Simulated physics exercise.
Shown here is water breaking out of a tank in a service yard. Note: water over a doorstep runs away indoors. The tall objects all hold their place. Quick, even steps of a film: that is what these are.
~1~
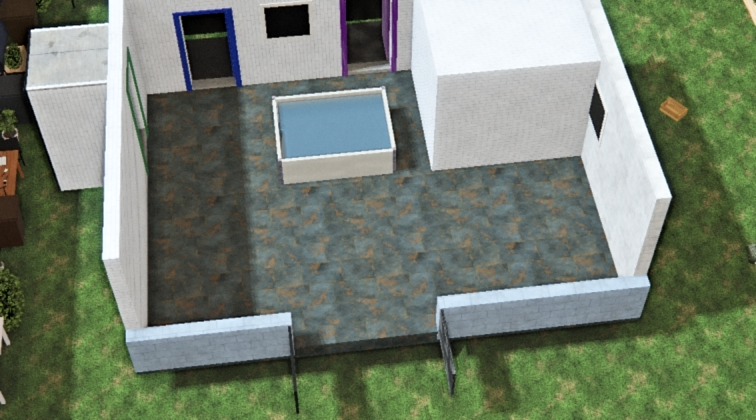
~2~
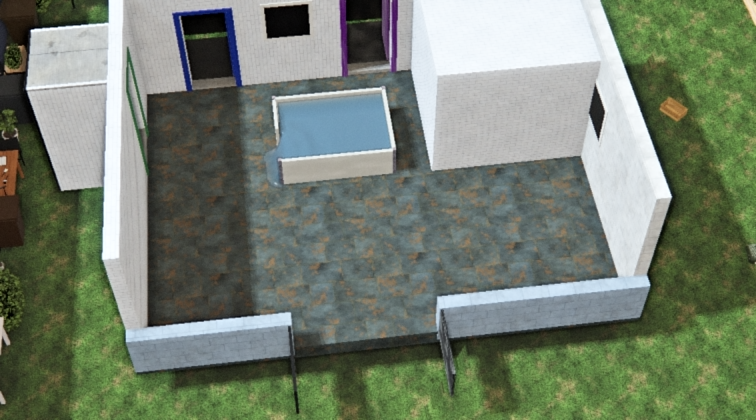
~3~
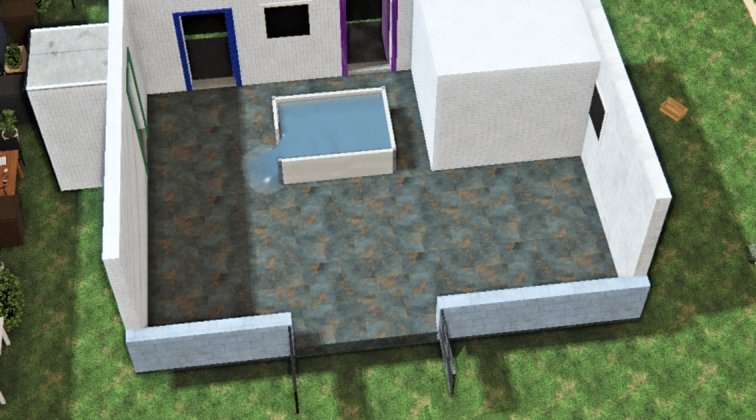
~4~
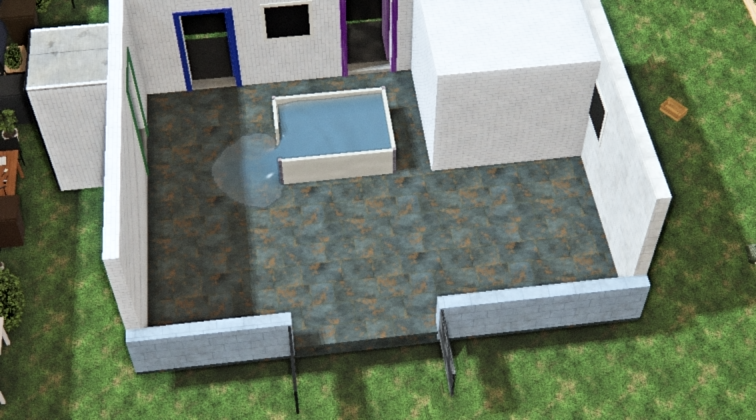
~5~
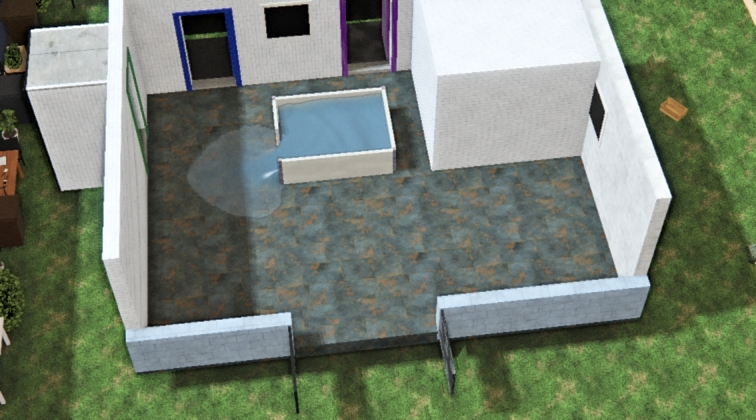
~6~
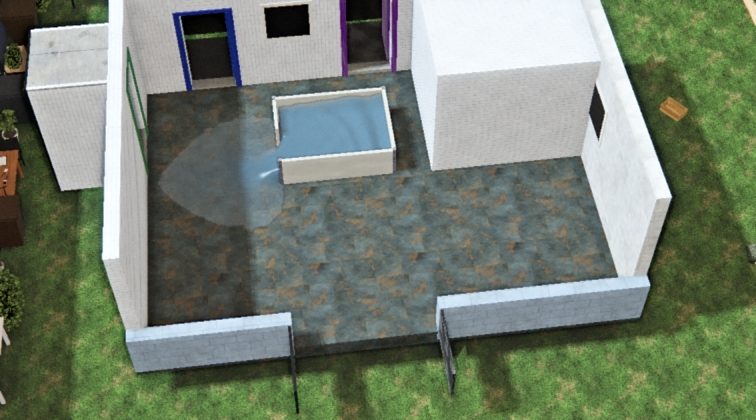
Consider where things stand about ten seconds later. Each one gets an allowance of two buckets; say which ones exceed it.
Going through them: The blue door exceeds it; the purple door does not exceed it; the green door does not exceed it.
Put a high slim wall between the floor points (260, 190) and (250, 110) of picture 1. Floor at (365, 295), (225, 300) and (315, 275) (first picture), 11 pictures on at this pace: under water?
Soaked, soaked, soaked.
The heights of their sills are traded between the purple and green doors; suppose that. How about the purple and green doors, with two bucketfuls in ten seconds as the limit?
Outcome - purple door comes up short, green door tops the limit.
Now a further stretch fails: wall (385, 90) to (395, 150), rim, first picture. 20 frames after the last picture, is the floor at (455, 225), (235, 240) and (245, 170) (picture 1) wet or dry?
First soaked, second unwetted, third unwetted.
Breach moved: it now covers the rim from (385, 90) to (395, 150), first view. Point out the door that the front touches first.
Lab note - earliest arrival at the door marked purple.
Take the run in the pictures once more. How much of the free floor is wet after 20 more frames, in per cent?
Near 30 in a hundred.
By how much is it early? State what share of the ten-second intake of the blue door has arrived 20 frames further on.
About 5 per cent.
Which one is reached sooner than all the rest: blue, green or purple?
I'd go with the door marked green.
A moment on, water covers 20 % of the floor; the blue door not reached, the purple door not reached, the green door wet at the sill, nothing in.
Next, water covers 25 % of the floor; the blue door wet at the sill, nothing in, the purple door not reached, the green door wet at the sill, nothing in.
Then, water covers 30 % of the floor; the blue door under two buckets in, the purple door not reached, the green door wet at the sill, nothing in.
Later, water covers 60 % of the floor; the blue door over two buckets in, the purple door wet at the sill, nothing in, the green door wet at the sill, nothing in.
In the end, water covers 90 % of the floor; the blue door over two buckets in, the purple door wet at the sill, nothing in, the green door wet at the sill, nothing in.
